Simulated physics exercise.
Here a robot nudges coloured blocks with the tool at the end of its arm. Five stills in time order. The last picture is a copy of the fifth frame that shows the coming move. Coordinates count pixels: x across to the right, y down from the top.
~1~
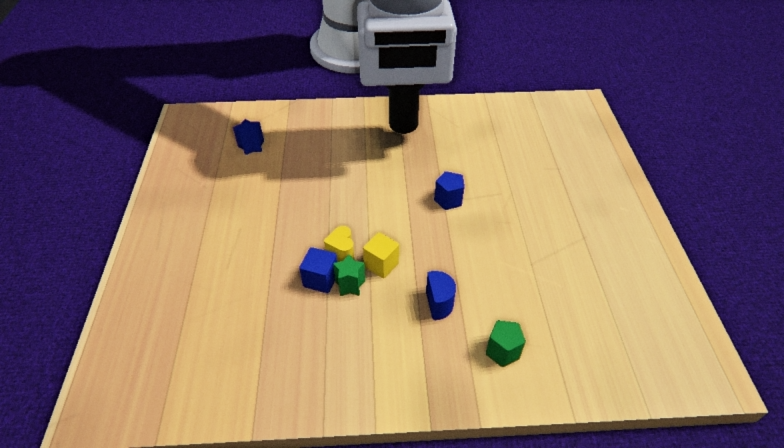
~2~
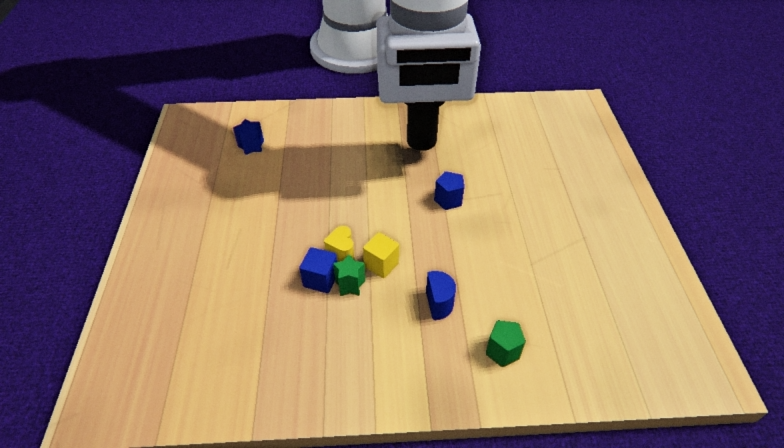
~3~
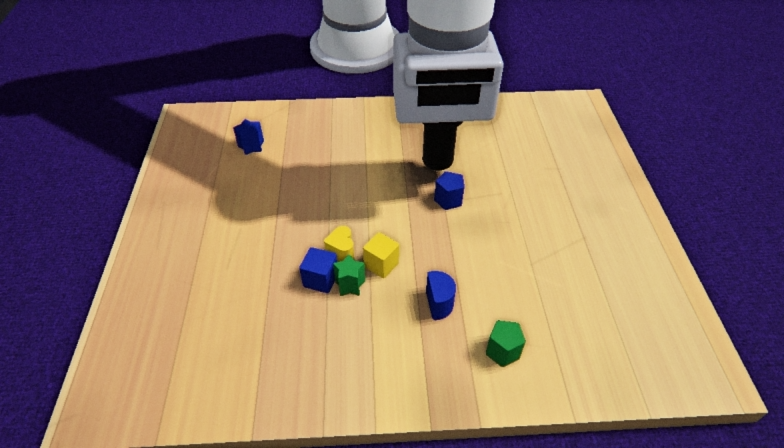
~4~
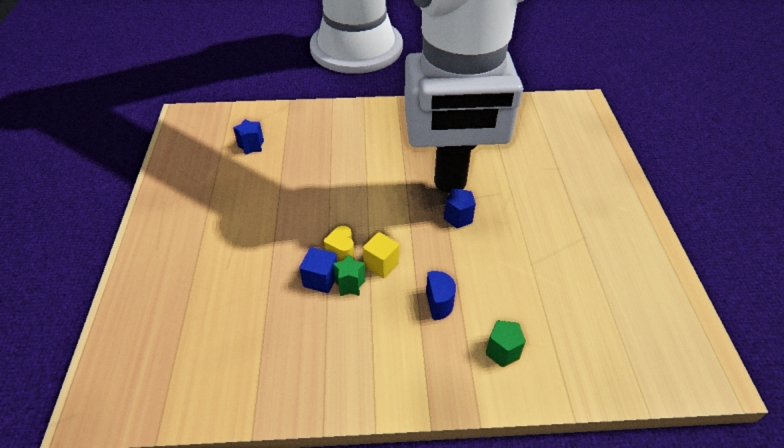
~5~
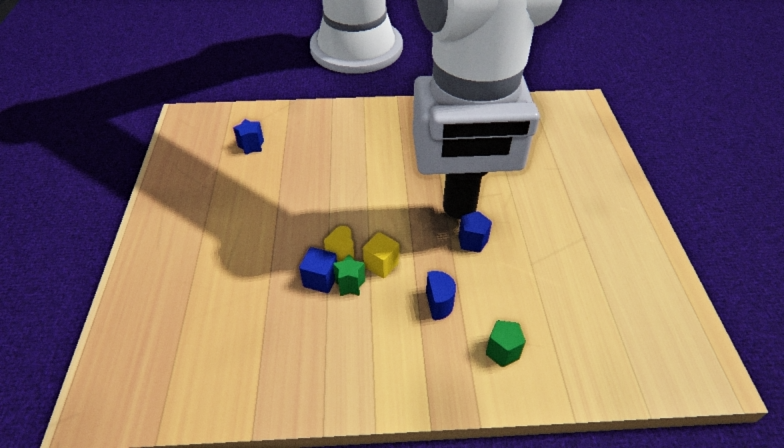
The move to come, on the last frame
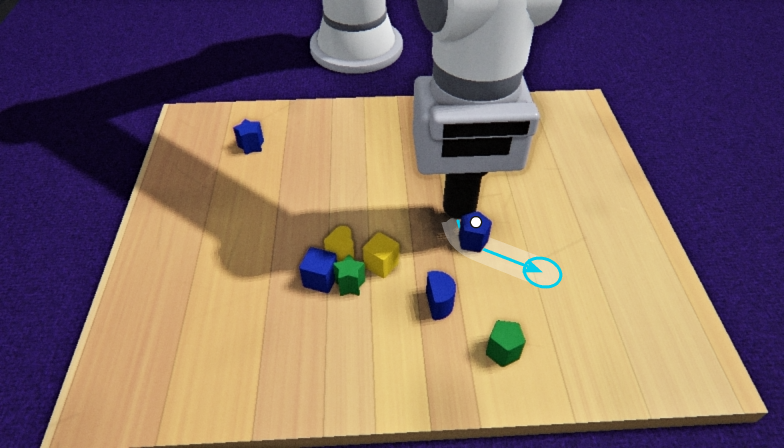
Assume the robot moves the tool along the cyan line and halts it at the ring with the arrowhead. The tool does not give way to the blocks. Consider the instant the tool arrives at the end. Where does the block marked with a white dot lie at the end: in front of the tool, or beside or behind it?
The tool should slip past it.
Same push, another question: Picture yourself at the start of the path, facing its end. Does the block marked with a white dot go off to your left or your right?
That's a shift to the right.
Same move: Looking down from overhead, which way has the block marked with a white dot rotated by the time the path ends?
Its rotation is clockwise.
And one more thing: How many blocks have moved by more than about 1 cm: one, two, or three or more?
The number of blocks that move over 1 cm is one.
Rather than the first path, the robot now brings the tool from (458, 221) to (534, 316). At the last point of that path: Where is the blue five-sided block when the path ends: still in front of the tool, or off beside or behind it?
Pushed along.
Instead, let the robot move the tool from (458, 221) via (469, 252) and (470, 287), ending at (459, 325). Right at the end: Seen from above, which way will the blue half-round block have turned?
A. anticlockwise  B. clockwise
(B)
The line goes from (458, 221) via (473, 245) and (507, 258), ending at (542, 272); the dot is on the blue five-sided block.
What follows on the original path. One third of the way, tool at (476, 233); blue five-sided block at (496, 247).
Two thirds of the way, tool at (510, 247); blue five-sided block at (516, 266), turned 30° clockwise.
At the end, tool at (546, 260); blue half-round block unmoved; blue five-sided block at (518, 270), turned 45° clockwise.
